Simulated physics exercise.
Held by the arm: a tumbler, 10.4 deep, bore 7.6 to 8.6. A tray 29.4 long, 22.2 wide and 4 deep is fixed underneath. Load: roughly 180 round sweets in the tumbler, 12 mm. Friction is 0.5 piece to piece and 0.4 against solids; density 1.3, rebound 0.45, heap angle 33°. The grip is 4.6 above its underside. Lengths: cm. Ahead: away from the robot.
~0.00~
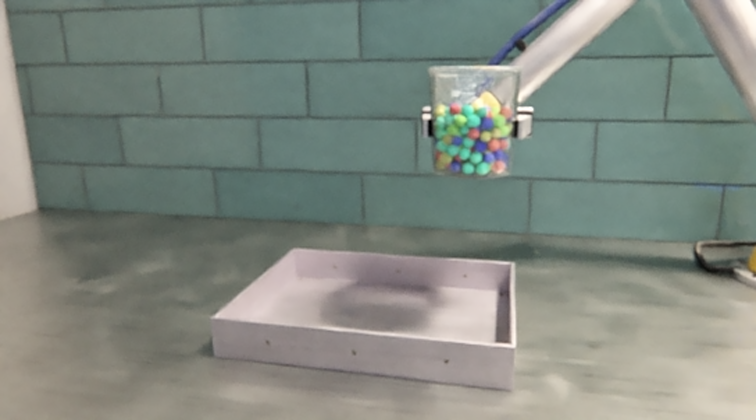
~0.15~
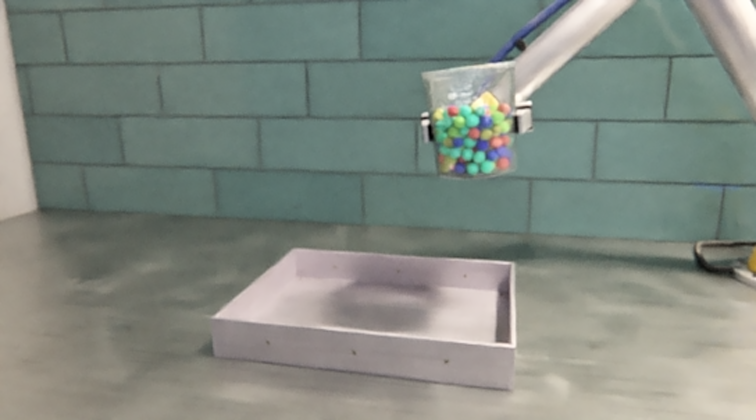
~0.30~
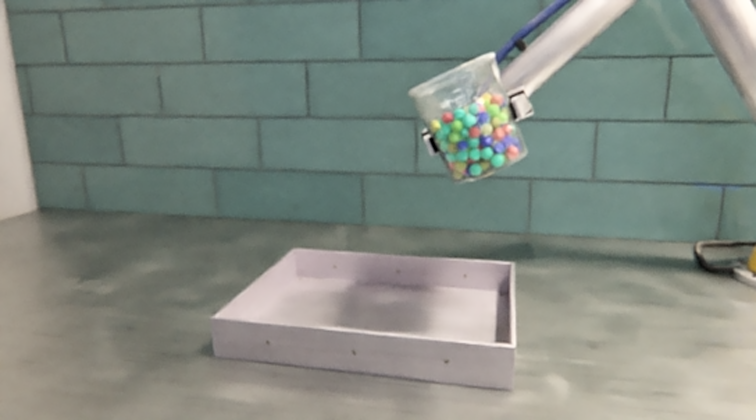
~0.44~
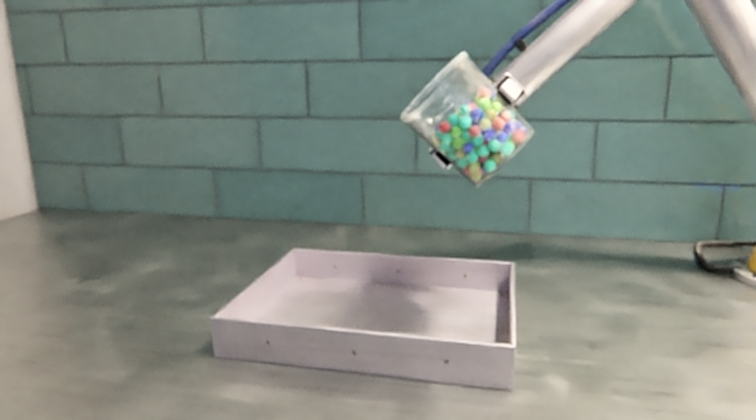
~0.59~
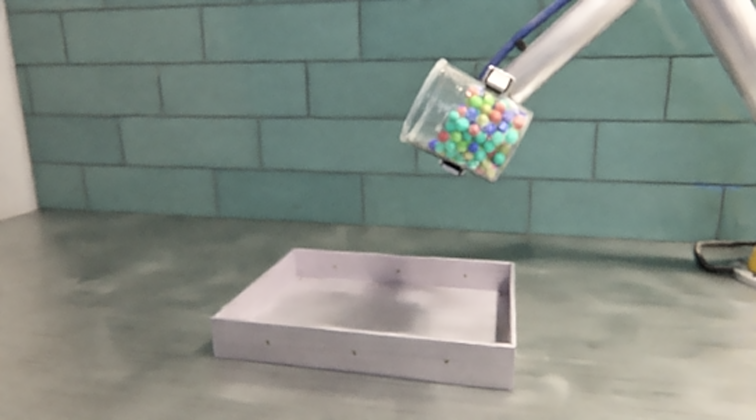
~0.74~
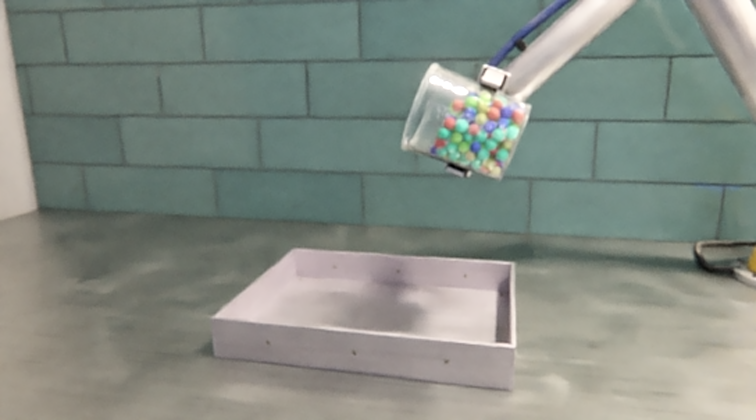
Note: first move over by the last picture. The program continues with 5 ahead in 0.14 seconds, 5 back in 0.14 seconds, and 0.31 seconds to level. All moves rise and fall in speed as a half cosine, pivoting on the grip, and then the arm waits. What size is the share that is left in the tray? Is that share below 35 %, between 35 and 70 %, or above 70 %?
The share is below 35 %.
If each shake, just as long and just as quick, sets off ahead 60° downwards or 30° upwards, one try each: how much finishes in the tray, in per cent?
Estimates, in order: 0 % then 30 %.
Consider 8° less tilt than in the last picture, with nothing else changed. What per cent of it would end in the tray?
Roughly 10 in a hundred.
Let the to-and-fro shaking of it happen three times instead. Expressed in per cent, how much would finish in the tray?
I'd expect close to 45 per cent then.
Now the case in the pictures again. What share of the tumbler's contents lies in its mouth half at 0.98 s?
Mouth half: Close to 60 per cent.
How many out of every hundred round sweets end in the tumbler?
80 %.
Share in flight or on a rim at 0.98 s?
About 5 per cent.
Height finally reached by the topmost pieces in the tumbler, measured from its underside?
Top of the fill: Near 6.5 cm.
After 0.98 s, tilted 70° forward, highest piece 25 above the table; 173 in the tumbler, 10 in flight or on a rim.
After 1.21 s, tilted 22° forward, highest piece 27 above the table; 146 in the tumbler, 35 in the tray, 2 in flight or on a rim.
After 1.53 s, level, highest piece 24 above the table; 145 in the tumbler, 37 in the tray, 1 on the table or floor.
After 2.58 s, level, highest piece 24 above the table; 145 in the tumbler, 37 in the tray, 1 on the table or floor.
In the end, 145 in the tumbler, 37 in the tray, 1 on the table or floor. That is 20 % in the tray.
